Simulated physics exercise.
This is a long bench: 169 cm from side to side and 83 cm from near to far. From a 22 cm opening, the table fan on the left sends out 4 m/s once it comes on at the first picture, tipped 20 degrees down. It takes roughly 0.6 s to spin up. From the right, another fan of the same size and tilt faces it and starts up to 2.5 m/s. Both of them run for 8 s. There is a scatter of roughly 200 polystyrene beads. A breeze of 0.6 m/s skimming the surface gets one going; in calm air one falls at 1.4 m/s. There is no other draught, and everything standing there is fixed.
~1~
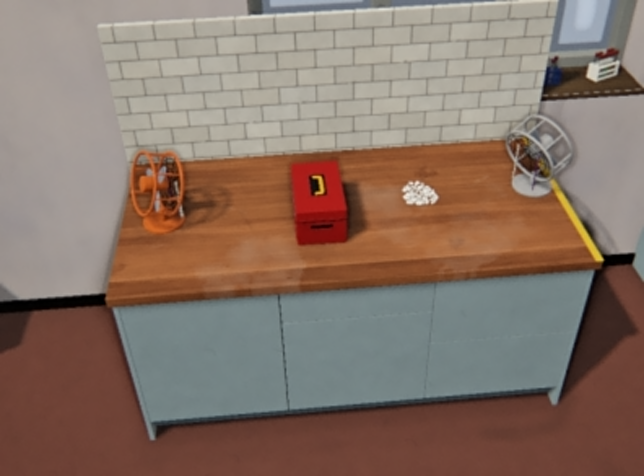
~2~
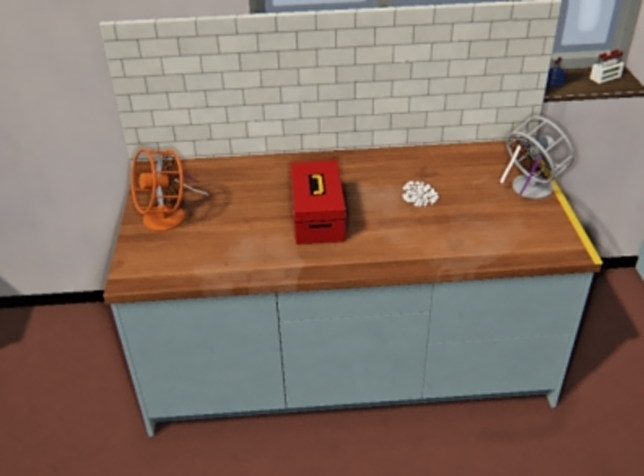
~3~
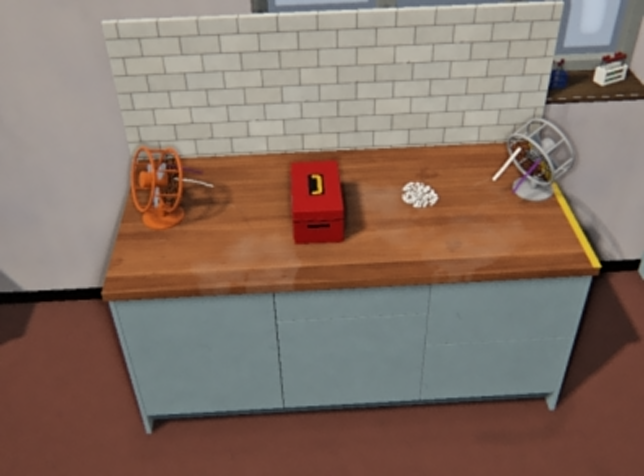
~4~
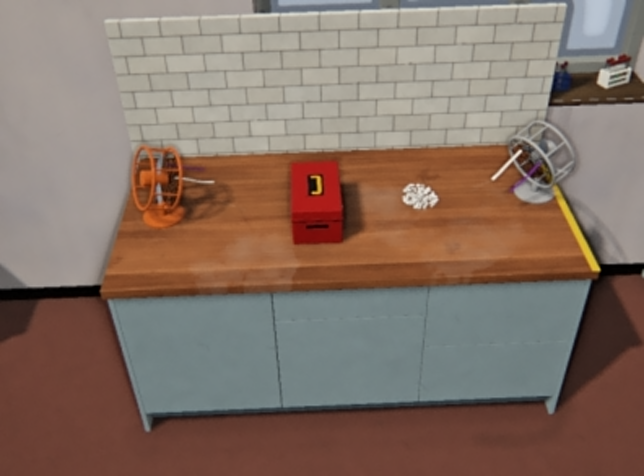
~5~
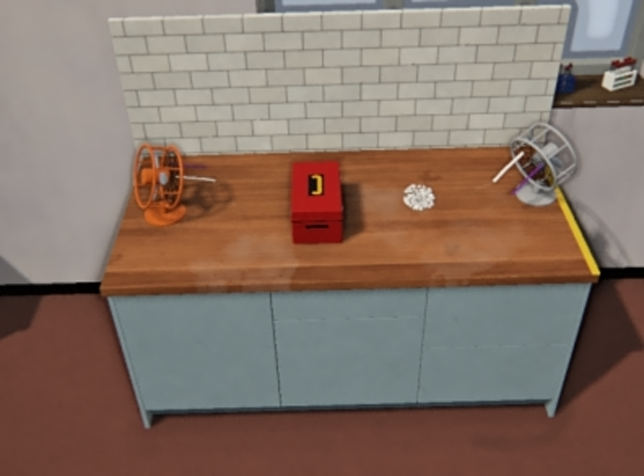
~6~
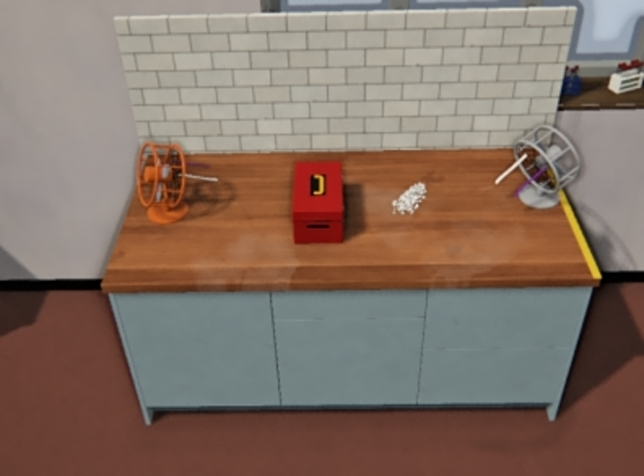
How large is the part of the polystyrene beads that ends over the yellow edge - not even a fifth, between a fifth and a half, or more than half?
Over half.
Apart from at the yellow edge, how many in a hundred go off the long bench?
The share comes to some 0 per cent.
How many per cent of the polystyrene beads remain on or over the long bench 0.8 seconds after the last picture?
Estimate: Around 50 percent.
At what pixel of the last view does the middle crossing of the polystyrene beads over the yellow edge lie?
Roughly at pixel (546, 154).
Then, 0.8 s after the last picture, 45 % are over the yellow edge; the middle of those left on the top is near (438, 151); 24 % are gone or lie where they will stay.
Then, 1.8 s after the last picture, 96 % are over the yellow edge; 96 % are gone or lie where they will stay.
Then, 3.6 s after the last picture, 100 % are over the yellow edge; 100 % are gone or lie where they will stay.
Then, 7.2 s after the last picture, at the end, 100 % are over the yellow edge.
